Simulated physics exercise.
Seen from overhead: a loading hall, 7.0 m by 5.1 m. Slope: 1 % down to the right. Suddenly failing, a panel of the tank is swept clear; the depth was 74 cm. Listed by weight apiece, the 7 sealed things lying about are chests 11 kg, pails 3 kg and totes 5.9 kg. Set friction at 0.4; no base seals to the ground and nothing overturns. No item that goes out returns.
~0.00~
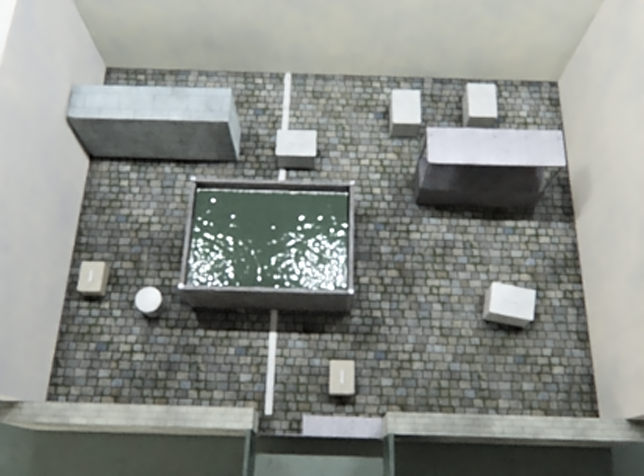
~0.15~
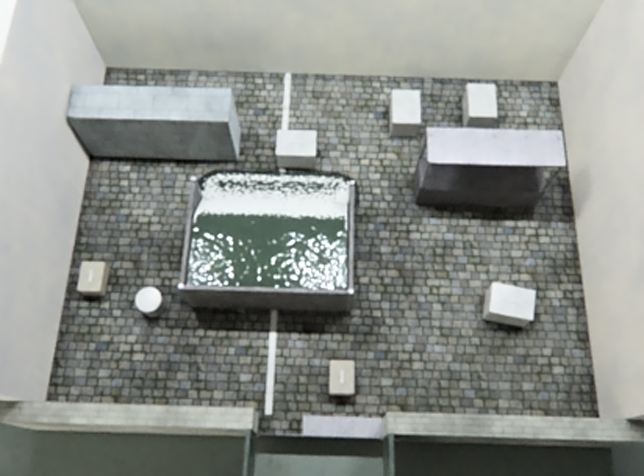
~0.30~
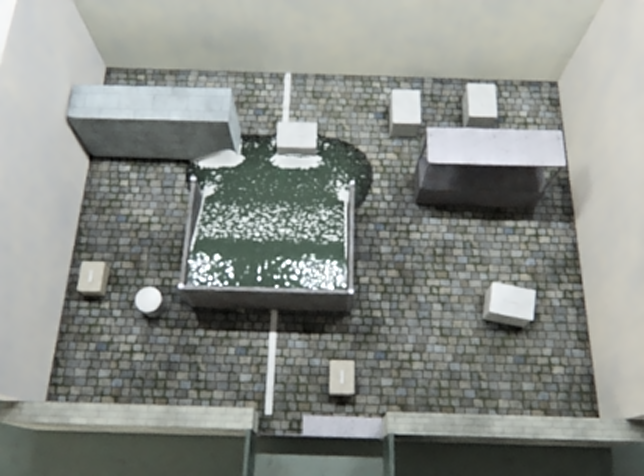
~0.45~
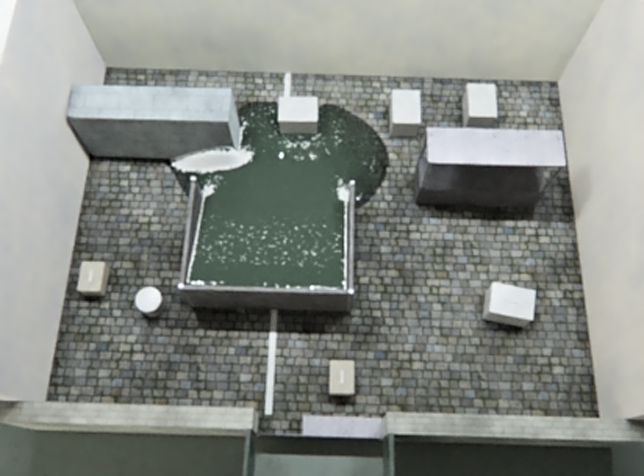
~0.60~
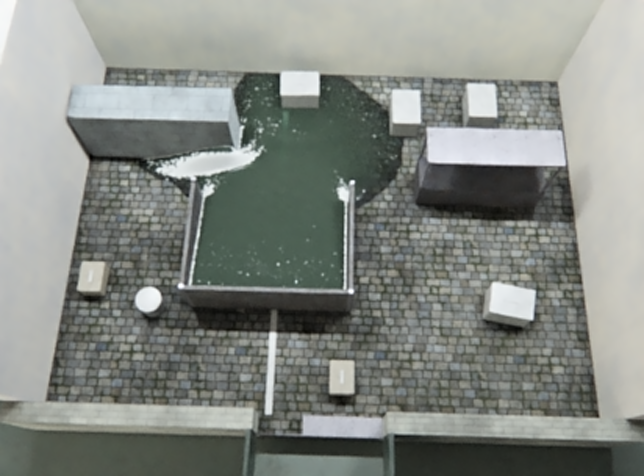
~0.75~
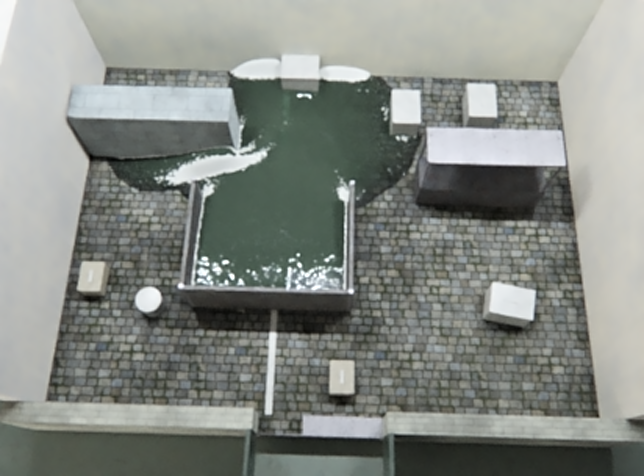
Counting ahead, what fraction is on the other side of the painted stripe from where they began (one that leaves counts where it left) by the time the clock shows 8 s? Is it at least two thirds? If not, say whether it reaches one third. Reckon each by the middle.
The share is in the low band.
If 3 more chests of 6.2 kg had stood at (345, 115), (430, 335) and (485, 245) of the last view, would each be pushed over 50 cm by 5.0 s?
In order: Greater, smaller and smaller.
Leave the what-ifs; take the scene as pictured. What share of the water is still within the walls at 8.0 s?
About 98 in a hundred parts of the water.
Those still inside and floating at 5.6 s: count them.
At that instant the tally stands at 3.
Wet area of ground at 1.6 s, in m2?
About 15 m2.
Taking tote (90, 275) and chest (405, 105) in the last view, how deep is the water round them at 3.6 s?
About 5 and 23 cm.
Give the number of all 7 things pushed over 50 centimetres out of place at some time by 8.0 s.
By my tally, 6.
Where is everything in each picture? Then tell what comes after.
A chest at (296, 143) rests on the ground; a chest at (482, 100) rests on the ground; 2.8 m2 under water; 0 of 7 have shifted, in the first picture.
A chest at (296, 143) rests on the ground; a chest at (482, 100) rests on the ground; water covers 3.9 m2; 0 of 7 have shifted, in the second picture.
A chest at (297, 135), on the bottom, 13 cm from its start; a chest at (482, 100) rests on the ground; 5.1 m2 under water; 1 of 7 have shifted, in the third picture.
A chest at (298, 109) rests on the ground, 53 cm from its start; a chest at (482, 100), on the bottom; water covers 6.4 m2; 1 of 7 have shifted, in the fourth picture.
A chest at (300, 83) rests on the ground, 97 cm from its start; a chest at (482, 100) rests on the ground; 7.9 m2 under water; 1 of 7 have shifted, in the fifth picture.
A chest at (300, 67) floats, 125 cm from its start; a chest at (482, 100), on the bottom; 9.0 m2 under water; 1 of 7 have shifted, in the sixth picture.
After 1.6 s 0 of 7 are over the mark; 2 afloat.
After 3.6 s 0 of 7 are over the mark; 3 afloat.
After 5.6 s 0 of 7 are over the mark; 3 afloat.
After 8.0 s 1 of 7 are over the mark; 7 afloat.
